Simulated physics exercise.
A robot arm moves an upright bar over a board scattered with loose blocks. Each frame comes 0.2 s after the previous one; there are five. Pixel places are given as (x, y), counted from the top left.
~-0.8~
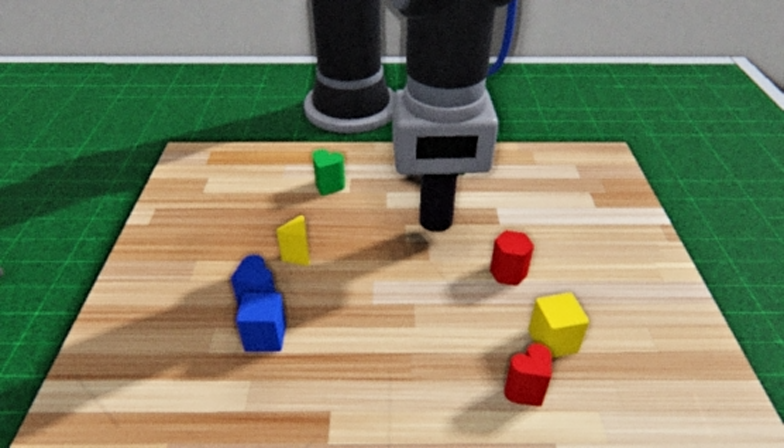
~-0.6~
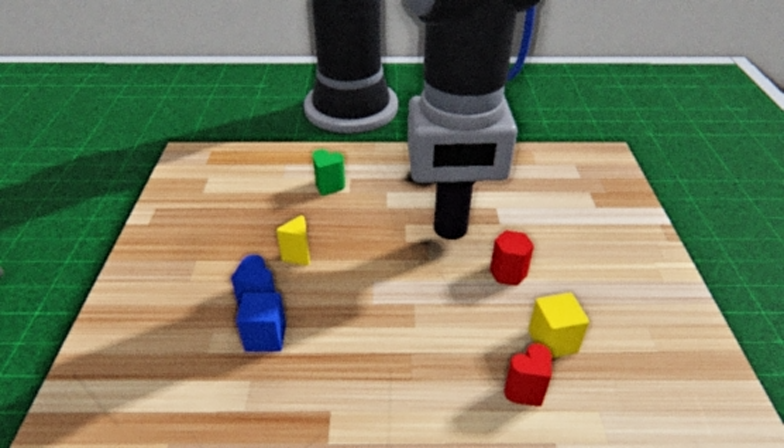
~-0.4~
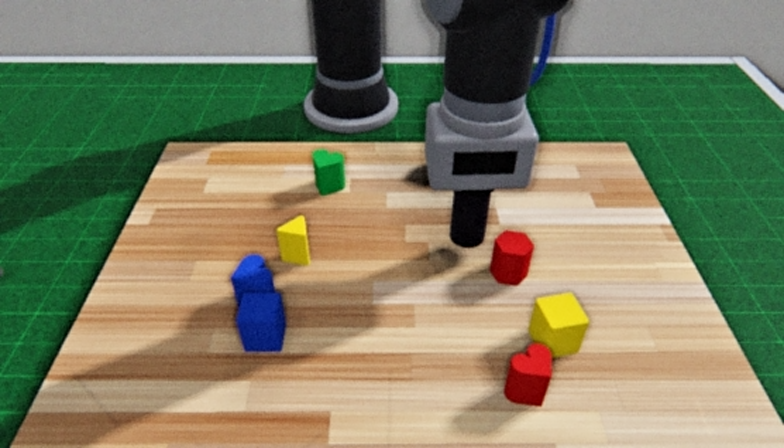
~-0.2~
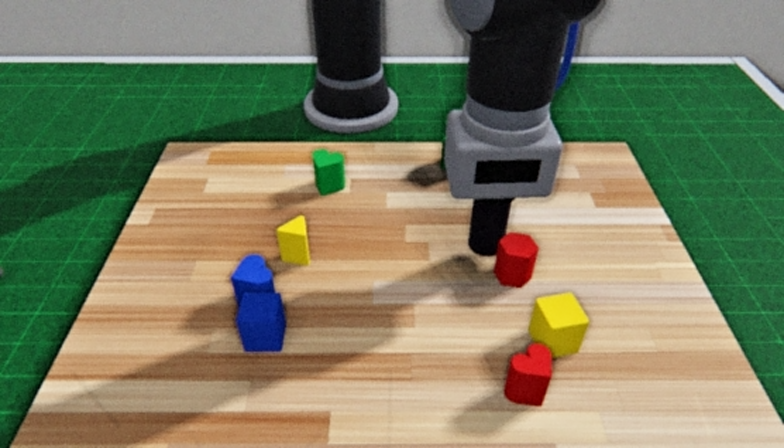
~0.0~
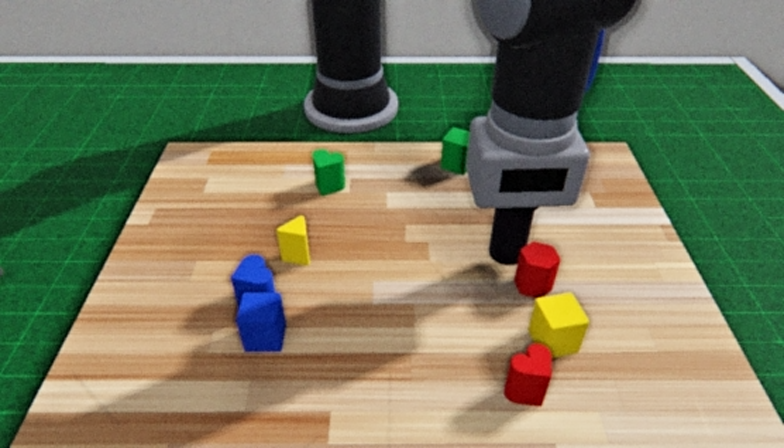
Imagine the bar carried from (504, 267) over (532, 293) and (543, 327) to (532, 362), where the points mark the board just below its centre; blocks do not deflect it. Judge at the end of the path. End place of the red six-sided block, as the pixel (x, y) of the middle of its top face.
It is going to be at (591, 287).
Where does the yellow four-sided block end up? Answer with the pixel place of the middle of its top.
At the end it should sit near (579, 358).
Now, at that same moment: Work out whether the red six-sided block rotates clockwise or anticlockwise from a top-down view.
If we look at it from overhead, the red six-sided block pivots counter-clockwise.
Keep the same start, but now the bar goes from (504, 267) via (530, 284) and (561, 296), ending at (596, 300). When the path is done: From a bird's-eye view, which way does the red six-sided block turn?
Spin direction: Clockwise.
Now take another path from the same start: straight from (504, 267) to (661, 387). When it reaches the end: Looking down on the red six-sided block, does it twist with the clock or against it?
Turns anticlockwise.
The first path, step by step. One third of the way, bar (536, 280); red six-sided block (578, 277), turned 30° anticlockwise.
Two thirds of the way, bar (547, 315); red six-sided block (591, 287), turned 50° anticlockwise; yellow four-sided block (568, 330).
At the end, bar (535, 348); red heart-shaped block (532, 365); red six-sided block (591, 287), turned 50° anticlockwise; yellow four-sided block (579, 358), turned 15° anticlockwise.
